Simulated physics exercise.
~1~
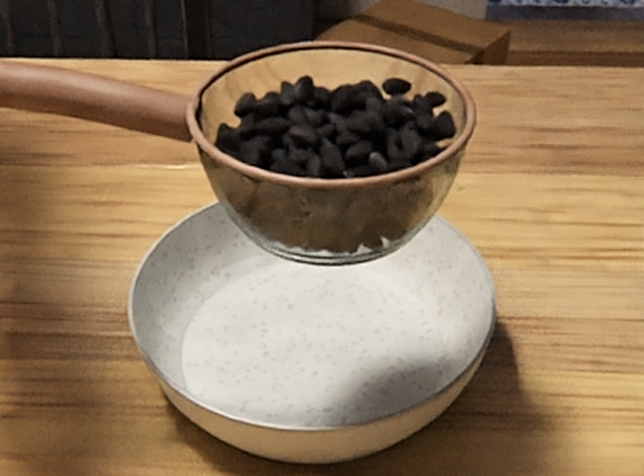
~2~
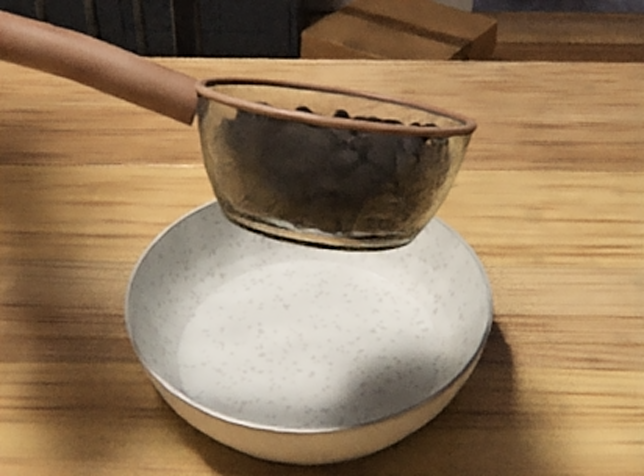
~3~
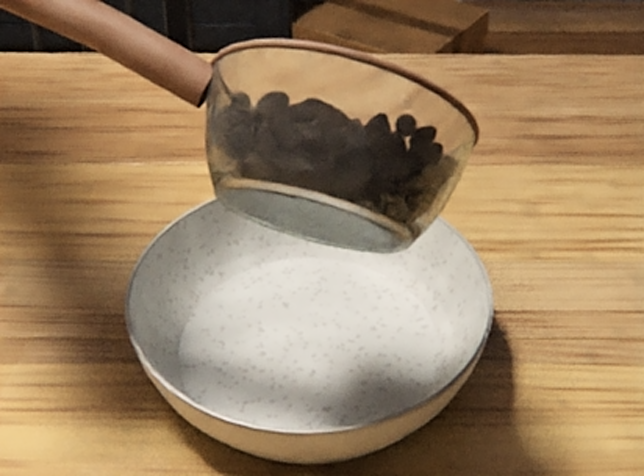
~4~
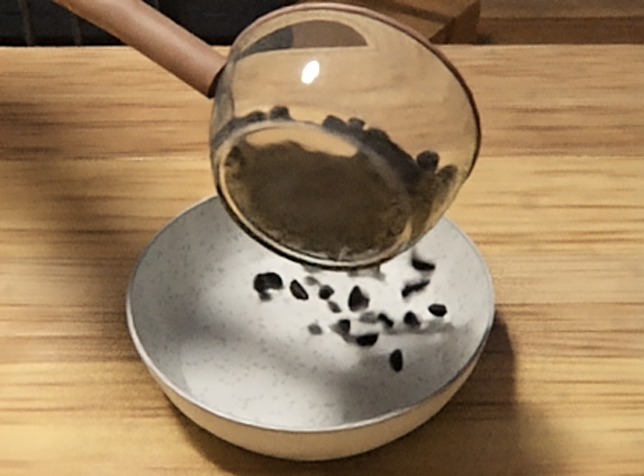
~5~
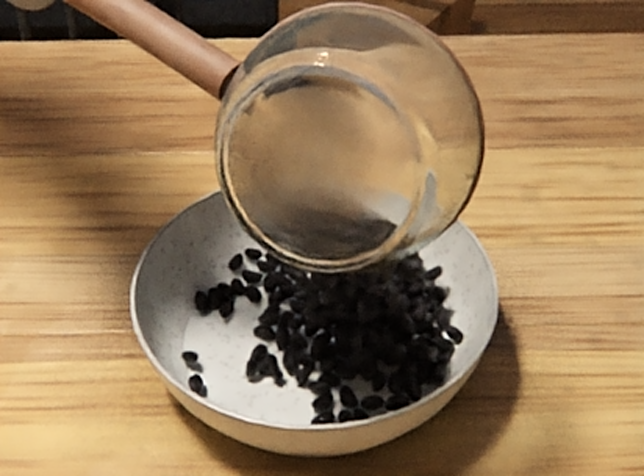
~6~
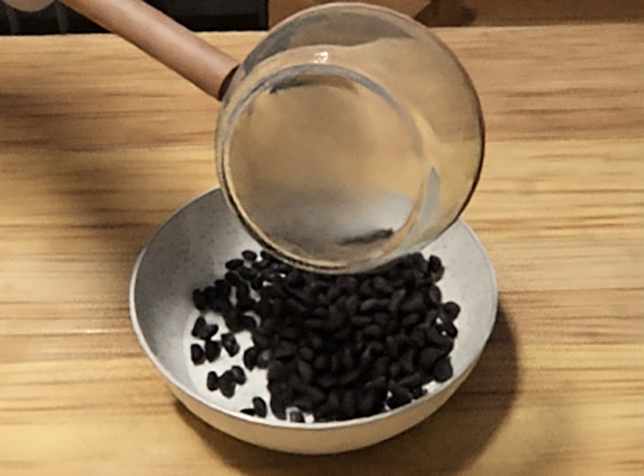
A glass ladle with a brown handle tips over and pours black beans into a pale speckled pan.
